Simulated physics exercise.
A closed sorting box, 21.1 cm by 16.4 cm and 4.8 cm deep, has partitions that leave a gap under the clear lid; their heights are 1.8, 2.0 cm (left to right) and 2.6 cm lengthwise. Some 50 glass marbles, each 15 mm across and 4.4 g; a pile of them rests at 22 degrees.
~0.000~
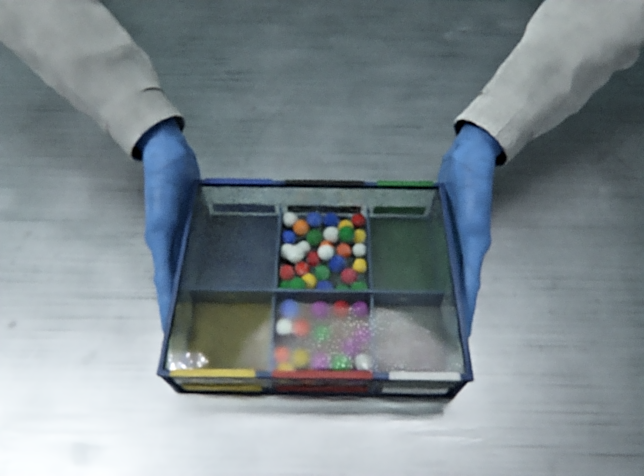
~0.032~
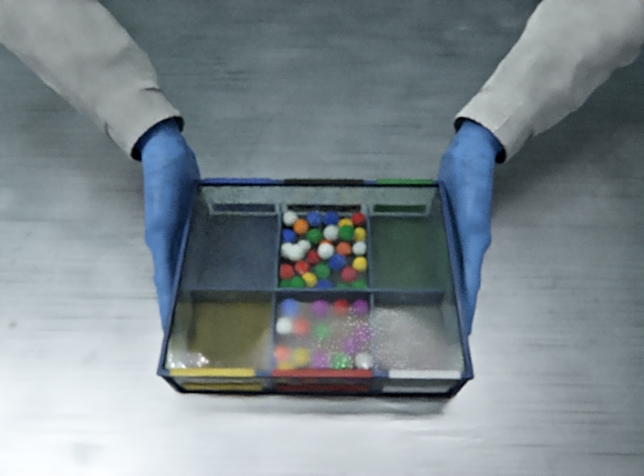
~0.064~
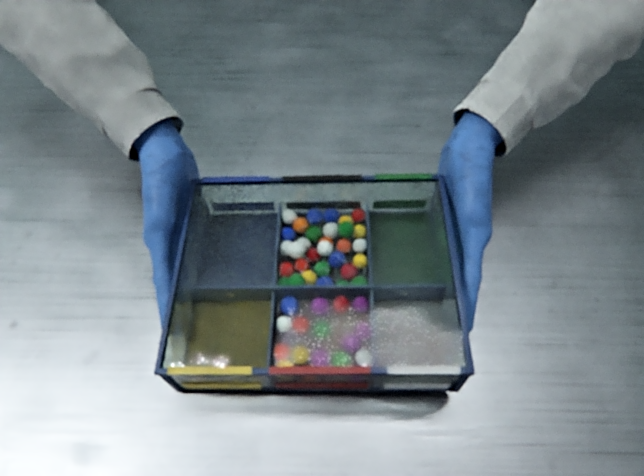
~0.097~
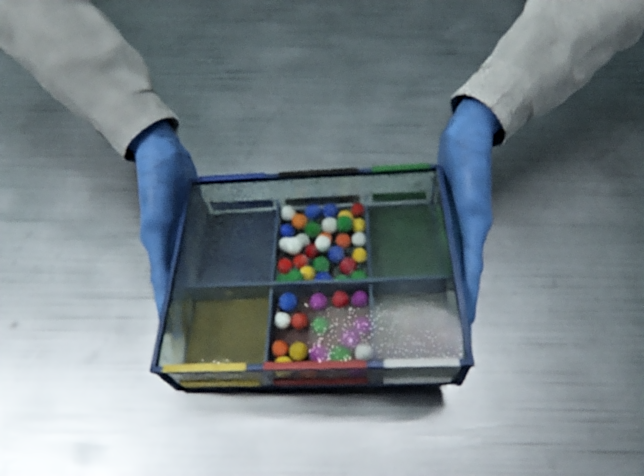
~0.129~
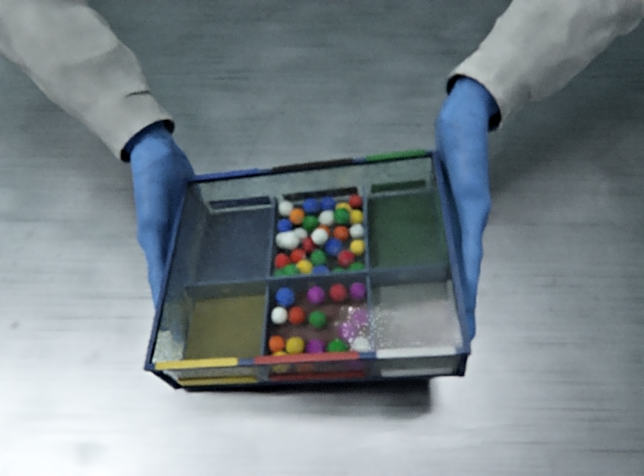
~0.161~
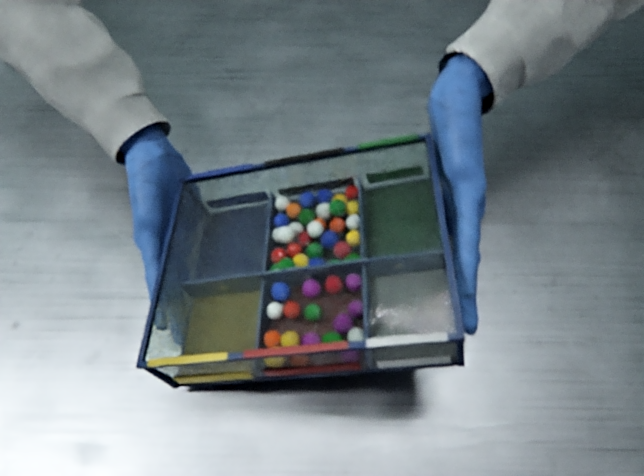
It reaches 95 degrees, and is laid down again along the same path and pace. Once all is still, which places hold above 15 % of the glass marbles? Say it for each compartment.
Red: Under, blue: Over, green: Under, yellow: Over, white: Under, black: Under.
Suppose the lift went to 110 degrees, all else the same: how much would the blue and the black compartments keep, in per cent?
Then: Blue 75; black 0.
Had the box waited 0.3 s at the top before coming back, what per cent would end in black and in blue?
Then: Black 0; blue 75.
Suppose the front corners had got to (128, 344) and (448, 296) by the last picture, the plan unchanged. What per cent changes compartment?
It would be near 90 per cent.
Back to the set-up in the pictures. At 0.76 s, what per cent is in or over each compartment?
Red 30, blue 10, green 0, yellow 5, white 0, black 50.
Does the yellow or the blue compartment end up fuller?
The blue compartment.
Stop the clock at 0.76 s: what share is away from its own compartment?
Roughly 20 per cent.
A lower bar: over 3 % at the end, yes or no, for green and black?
Green no; black yes.
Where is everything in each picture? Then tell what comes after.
In the first picture, box tilt 0 degrees, front corners at (163, 371) and (467, 375); red 35 %, black 65 %.
In the second picture, box tilt 1 degrees, front corners at (163, 370) and (467, 373).
In the third picture, box tilt 3 degrees, front corners at (161, 369) and (467, 368).
In the fourth picture, box tilt 6 degrees, front corners at (157, 367) and (467, 360), lowest corner left back.
In the fifth picture, box tilt 11 degrees, front corners at (150, 365) and (464, 348), lowest corner left back.
In the sixth picture, box tilt 15 degrees, front corners at (143, 363) and (457, 334), lowest corner left back; red 35 %, black 65 %. Its pace works out near 150 degrees a second.
Then, at 0.76 s, tilt 95 degrees; red 30 %, blue 10 %, yellow 5 %, black 50 %.
After 1.16 s, tilt 41 degrees; blue 65 %, yellow 25 %, black 5 %.
Then, at 1.64 s, tilt 0 degrees; blue 65 %, yellow 25 %, black 5 %.
In the end, at 2.3 s, red 0 %, blue 65 %, green 0 %, yellow 25 %, white 0 %, black 5 %.
